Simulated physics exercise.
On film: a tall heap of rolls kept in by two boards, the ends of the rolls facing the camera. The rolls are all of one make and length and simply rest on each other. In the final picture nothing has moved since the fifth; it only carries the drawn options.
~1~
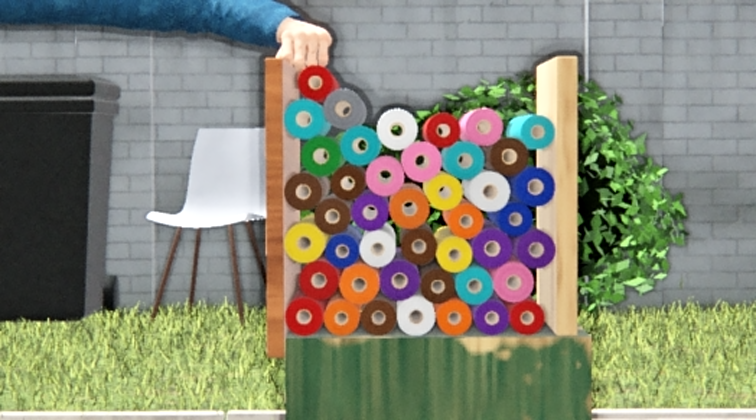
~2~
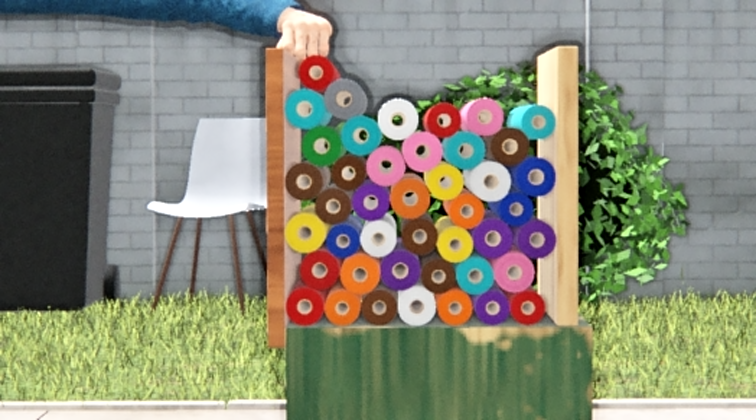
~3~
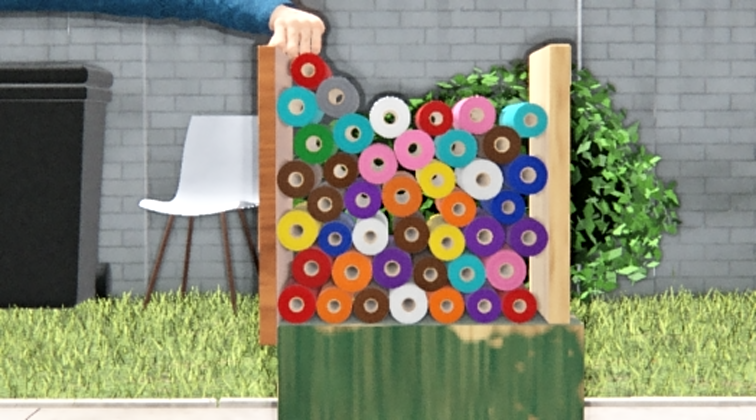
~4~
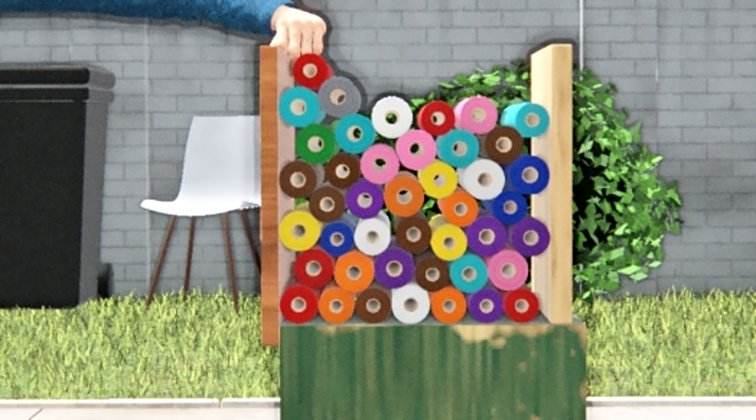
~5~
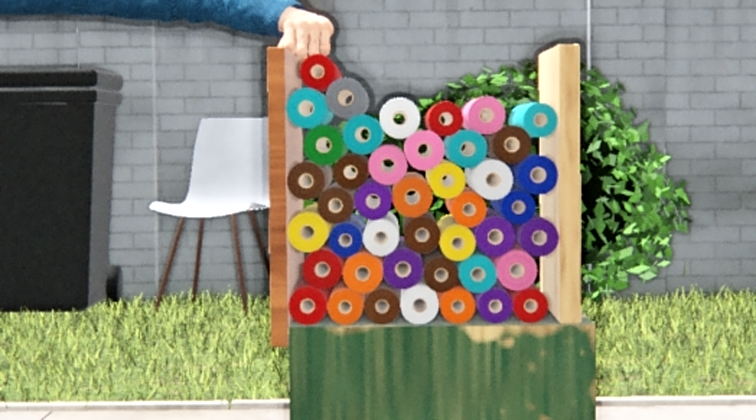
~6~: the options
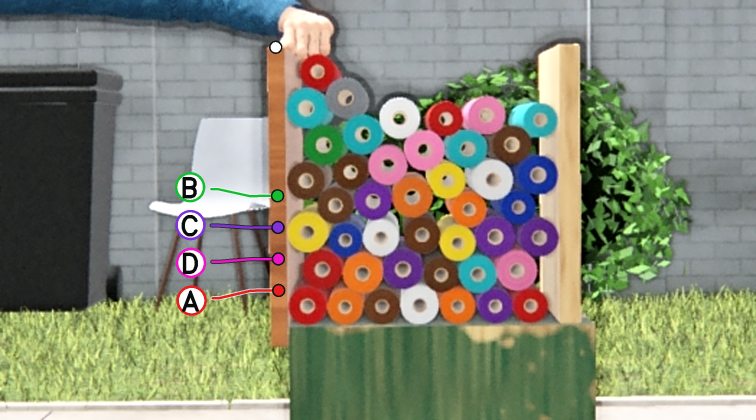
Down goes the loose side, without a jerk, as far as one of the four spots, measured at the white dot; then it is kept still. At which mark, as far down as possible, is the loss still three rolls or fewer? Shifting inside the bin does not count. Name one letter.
The answer is mark B.
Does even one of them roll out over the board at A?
At A: Yes.
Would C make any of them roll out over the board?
At C: Yes.
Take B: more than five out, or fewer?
Fewer than five.
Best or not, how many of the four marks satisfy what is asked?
One of them.
On the copy, A at (279, 290); B at (278, 196); C at (278, 227); D at (279, 259); the white dot at (276, 47).
On B. First, top of the board (286, 112).
Then, top of the board (286, 187).
Finally, top of the board (287, 196), two out over the board.
By contrast, A more than three out over the board; C more than three out over the board; D more than three out over the board.
